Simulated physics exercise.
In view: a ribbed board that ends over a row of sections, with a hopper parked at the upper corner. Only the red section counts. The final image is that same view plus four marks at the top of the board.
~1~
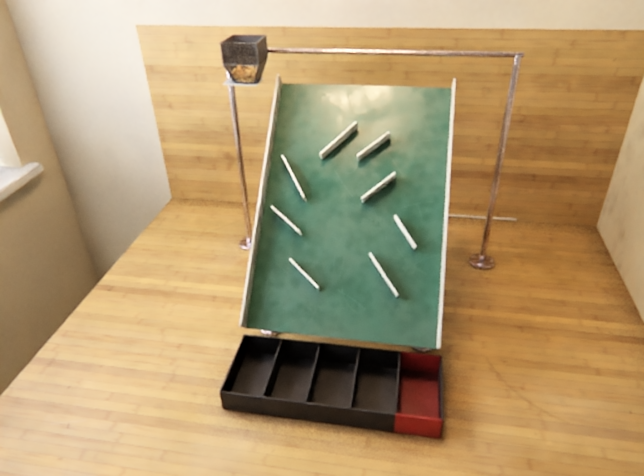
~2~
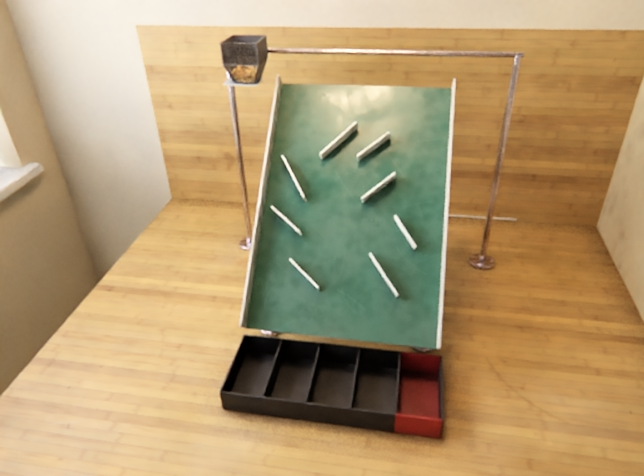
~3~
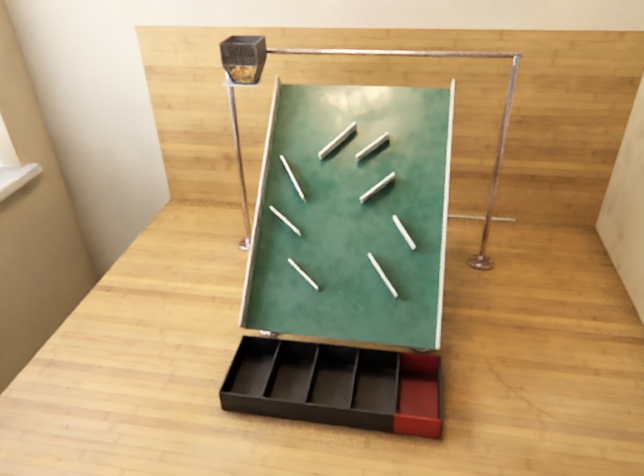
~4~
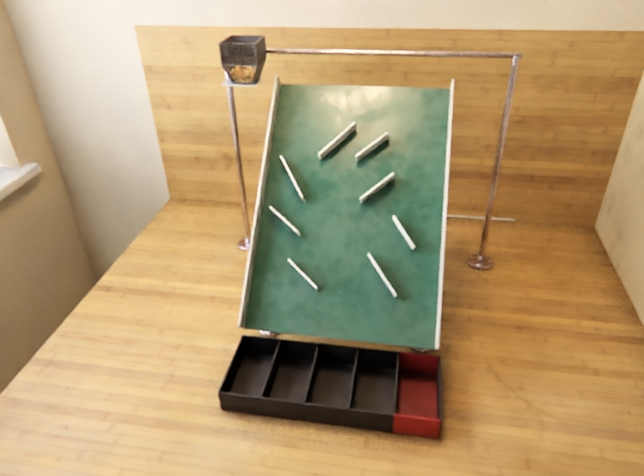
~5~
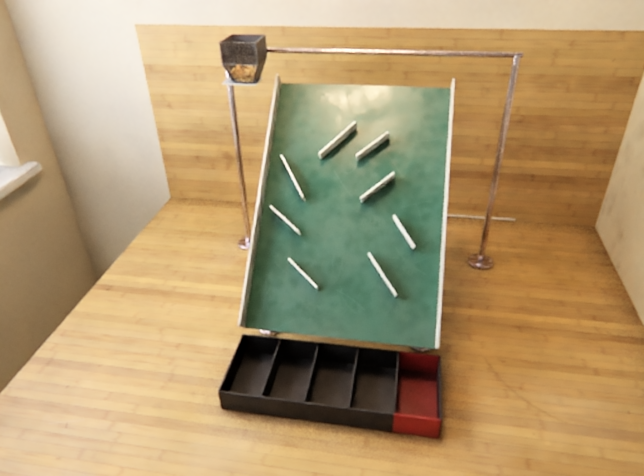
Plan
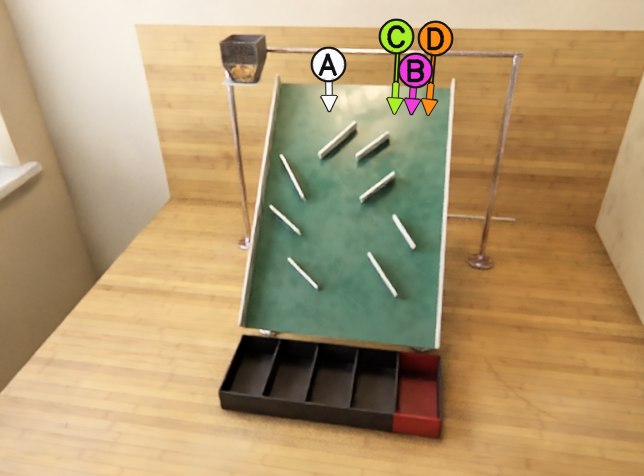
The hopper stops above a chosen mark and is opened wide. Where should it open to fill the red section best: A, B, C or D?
D beats the others.
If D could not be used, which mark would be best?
That would be B.
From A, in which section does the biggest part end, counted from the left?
It is the third one.
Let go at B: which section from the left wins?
The fifth from the left.
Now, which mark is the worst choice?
Mark A.
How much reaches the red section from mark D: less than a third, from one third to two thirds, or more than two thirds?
It is more than two thirds.
On the marked copy, mark A meets the board at (329, 105); mark B meets the board at (411, 108); mark C meets the board at (394, 108); mark D meets the board at (428, 109).
With A, none in the red section, all in other sections.
With B, most in the red section, about a quarter in other sections.
With C, about half in the red section, about half in other sections.
With D, nearly all in the red section, a small part in other sections.
